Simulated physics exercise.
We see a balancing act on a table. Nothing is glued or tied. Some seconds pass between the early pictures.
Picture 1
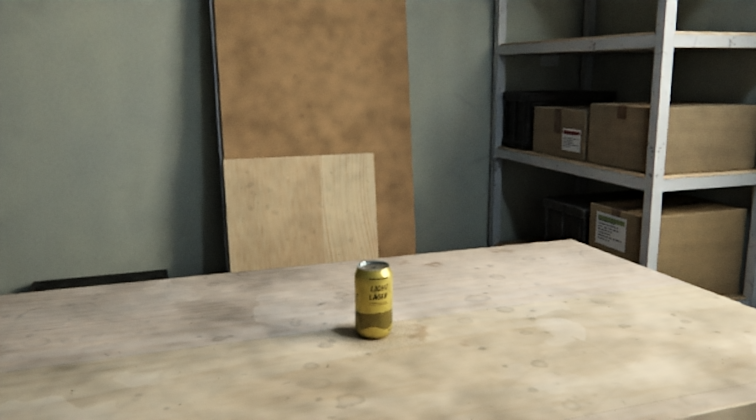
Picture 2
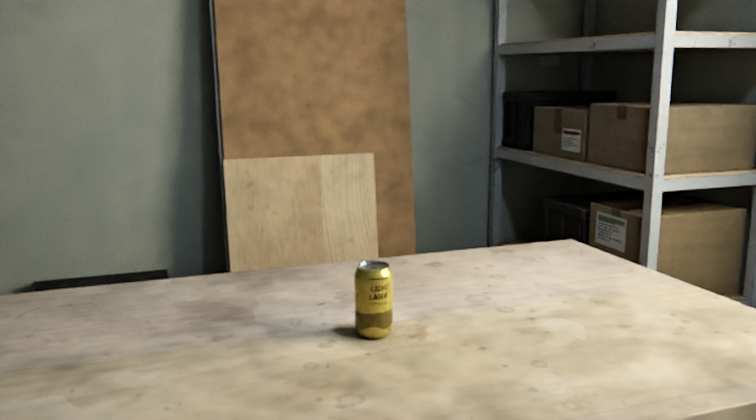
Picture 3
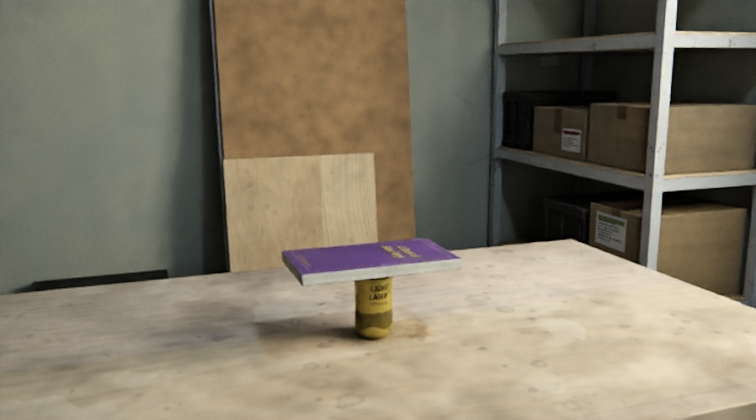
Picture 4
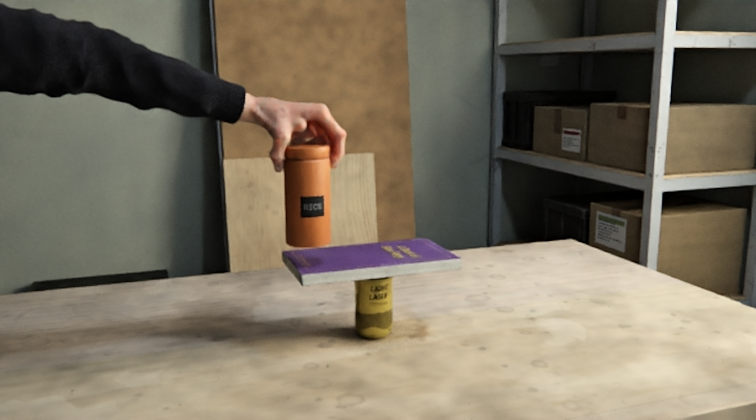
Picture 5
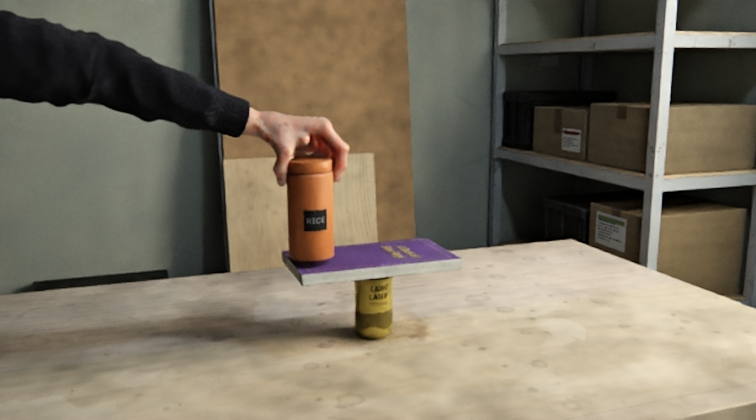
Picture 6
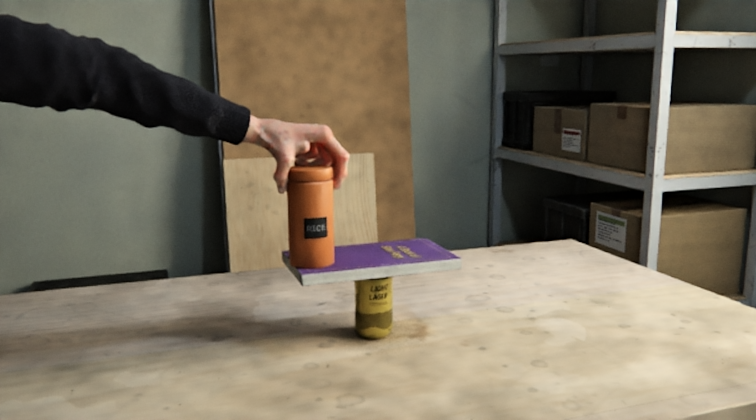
The footage shows a yellow can standing on a table, then a purple book lying across its top, before a hand from the left lowers an orange jar onto the book's left side and keeps hold of it.
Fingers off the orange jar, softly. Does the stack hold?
It gives way.
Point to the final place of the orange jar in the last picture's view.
Around (227, 343).
Then, 0.50 s past the last view, orange jar now fallen; purple book rocked 71° from its first pose.
Then, 1.10 s past the last view, purple book now fallen; yellow can rocked 75° from its first pose.
Finally, fallen, purple book and orange jar; down or leaning hard in the stack, yellow can. Final places as the last picture's camera would see them, orange jar near (227, 342). The stack loses its balance.
